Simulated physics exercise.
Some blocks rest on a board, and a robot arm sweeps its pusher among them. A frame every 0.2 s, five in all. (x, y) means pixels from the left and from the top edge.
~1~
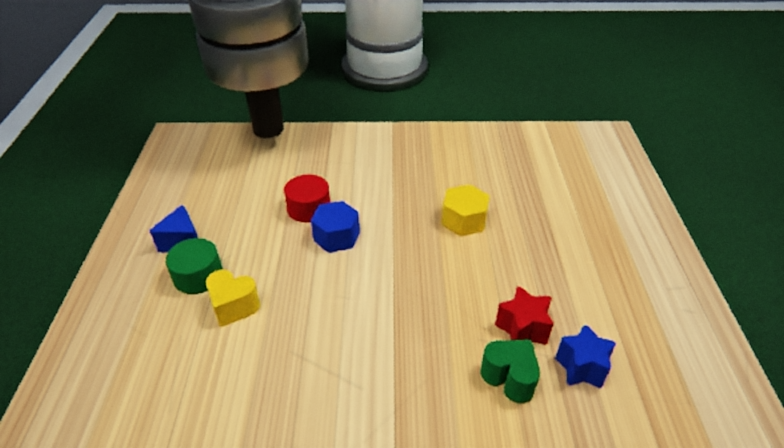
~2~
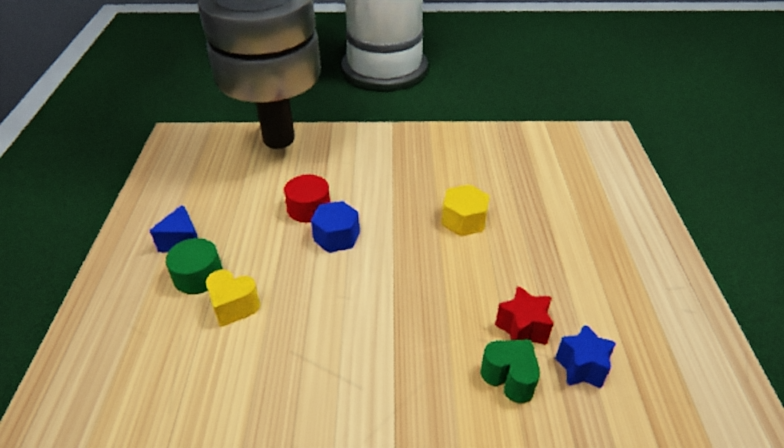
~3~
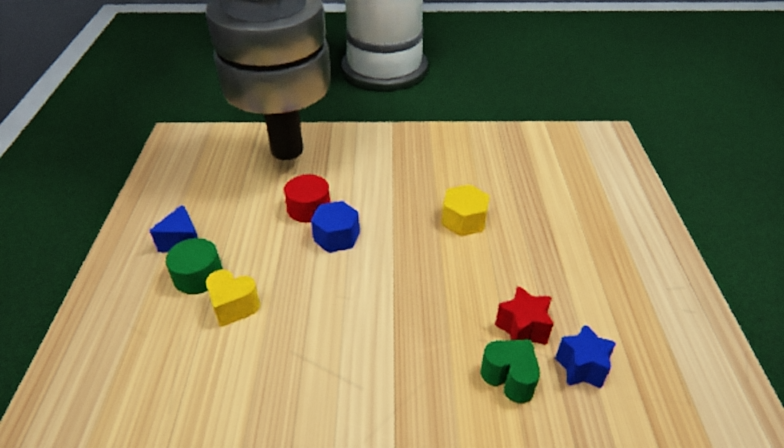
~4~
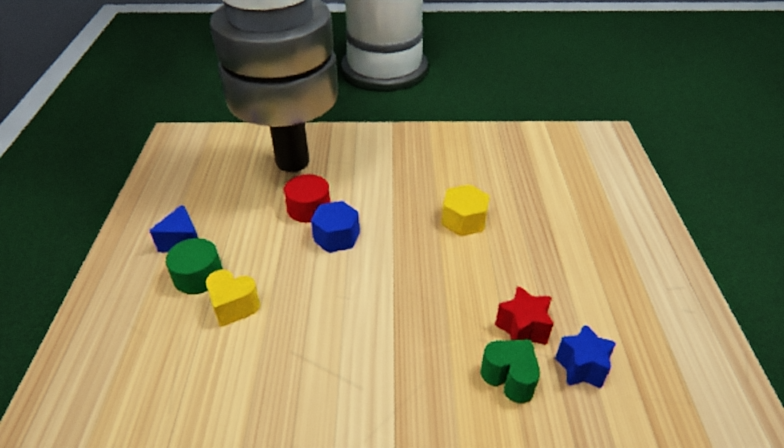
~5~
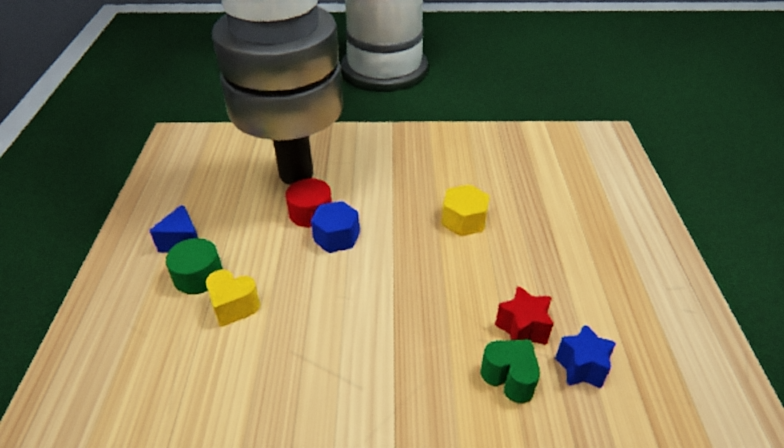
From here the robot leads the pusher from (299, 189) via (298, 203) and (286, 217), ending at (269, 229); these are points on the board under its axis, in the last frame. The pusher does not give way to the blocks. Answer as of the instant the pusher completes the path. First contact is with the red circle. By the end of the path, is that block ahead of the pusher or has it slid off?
My answer is that the red circle has slipped off.
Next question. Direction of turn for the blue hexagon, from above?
It spins anti-clockwise.
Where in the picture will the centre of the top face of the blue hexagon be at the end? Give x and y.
Located at (348, 230).
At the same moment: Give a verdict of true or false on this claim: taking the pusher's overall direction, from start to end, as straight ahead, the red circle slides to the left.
That claim is true.
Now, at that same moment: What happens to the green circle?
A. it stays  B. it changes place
A.
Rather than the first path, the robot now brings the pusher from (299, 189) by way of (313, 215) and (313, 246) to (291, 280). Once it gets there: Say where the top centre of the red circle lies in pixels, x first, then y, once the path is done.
Its top centre is at about (309, 289).
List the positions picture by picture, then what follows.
Tip of the pusher at (269, 131), middles of tops, green circle at (191, 255), red circle at (306, 187), blue hexagon at (335, 216), in the first picture.
Pusher at (279, 141), nothing pushed, in the second picture.
Pusher at (288, 152), nothing pushed, in the third picture.
Pusher at (293, 164), nothing pushed, in the fourth picture.
Pusher at (297, 176), green circle at (191, 255), red circle at (308, 192), blue hexagon at (335, 216), in the fifth picture.
On the path given first. Halfway along, pusher at (291, 197); red circle at (307, 213); blue hexagon at (347, 229), turned 30° anticlockwise.
At the end, pusher at (266, 216); green circle unmoved; red circle at (302, 221); blue hexagon at (348, 230), turned 35° anticlockwise.
